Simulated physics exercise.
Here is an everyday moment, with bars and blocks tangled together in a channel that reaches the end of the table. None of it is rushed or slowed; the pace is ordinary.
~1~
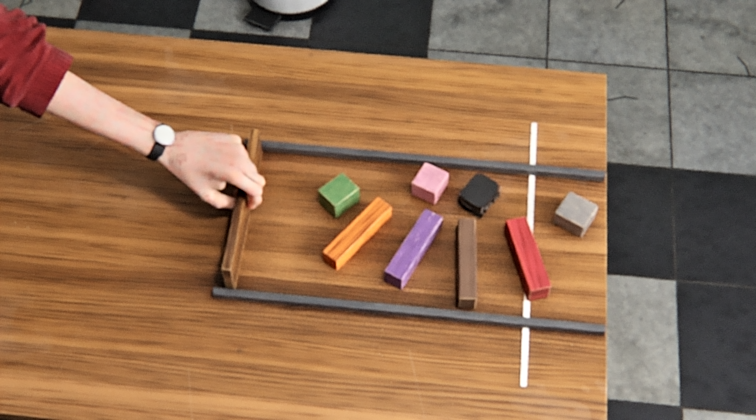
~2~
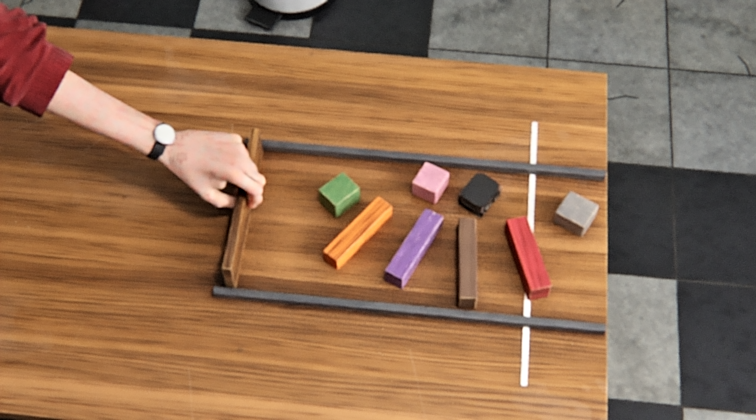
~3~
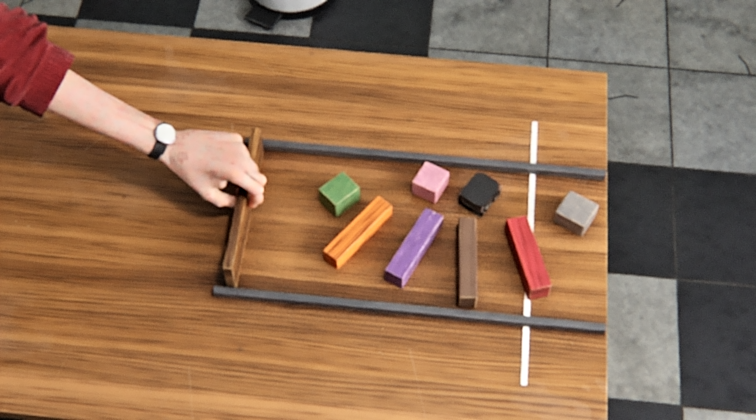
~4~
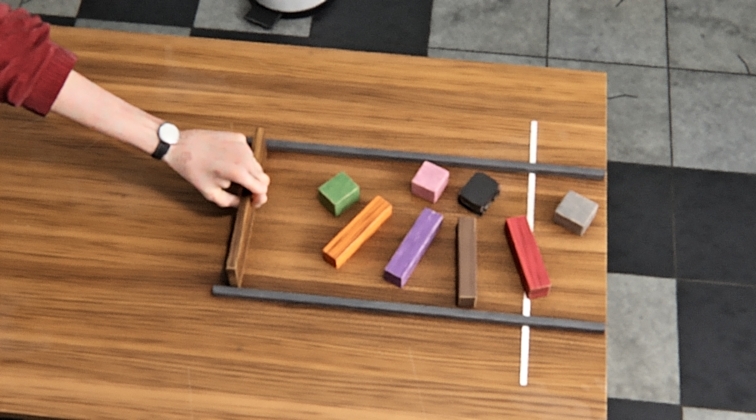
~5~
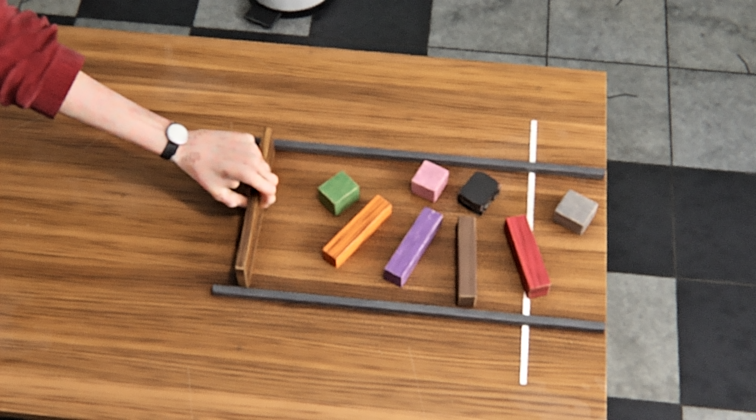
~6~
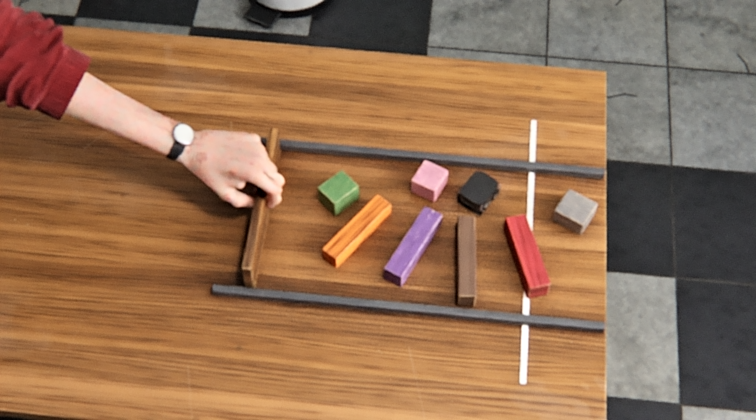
The video shows a hand in a red sleeve and wristwatch sliding a wooden board slightly rightward between two dark rails on a wooden table, while the coloured bars and blocks ahead of it stay in place near a white line.
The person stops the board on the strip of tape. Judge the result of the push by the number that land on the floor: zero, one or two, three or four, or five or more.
The board is going to sweep off no more than two, but at least one.
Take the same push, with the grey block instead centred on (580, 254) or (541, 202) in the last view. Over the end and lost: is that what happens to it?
So in the first try it ends up below, and in the second it ends up below.
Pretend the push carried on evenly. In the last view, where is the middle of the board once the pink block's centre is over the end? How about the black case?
Roughly (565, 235); roughly (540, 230).
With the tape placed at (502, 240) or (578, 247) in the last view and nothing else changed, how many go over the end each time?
Counts: 0, 6.
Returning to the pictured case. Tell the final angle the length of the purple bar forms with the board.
Angle: Close to 20 degrees.
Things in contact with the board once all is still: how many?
The number is 2.
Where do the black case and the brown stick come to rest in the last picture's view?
(598, 209) and (582, 277), approximately.
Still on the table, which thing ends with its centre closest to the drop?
Red stick.
Soon after, none off yet; grey block at rest near (575, 212); red stick at rest near (526, 256); black case at rest near (479, 193).
After that, none off yet; grey block at rest near (575, 212); red stick at rest near (526, 256); black case displaced a little near (492, 195).
And then, none off yet; grey block displaced a little near (588, 216); red stick displaced a little near (569, 263); black case displaced well along near (559, 204).
In the end, the number that fall off is one or two; gone, grey block.
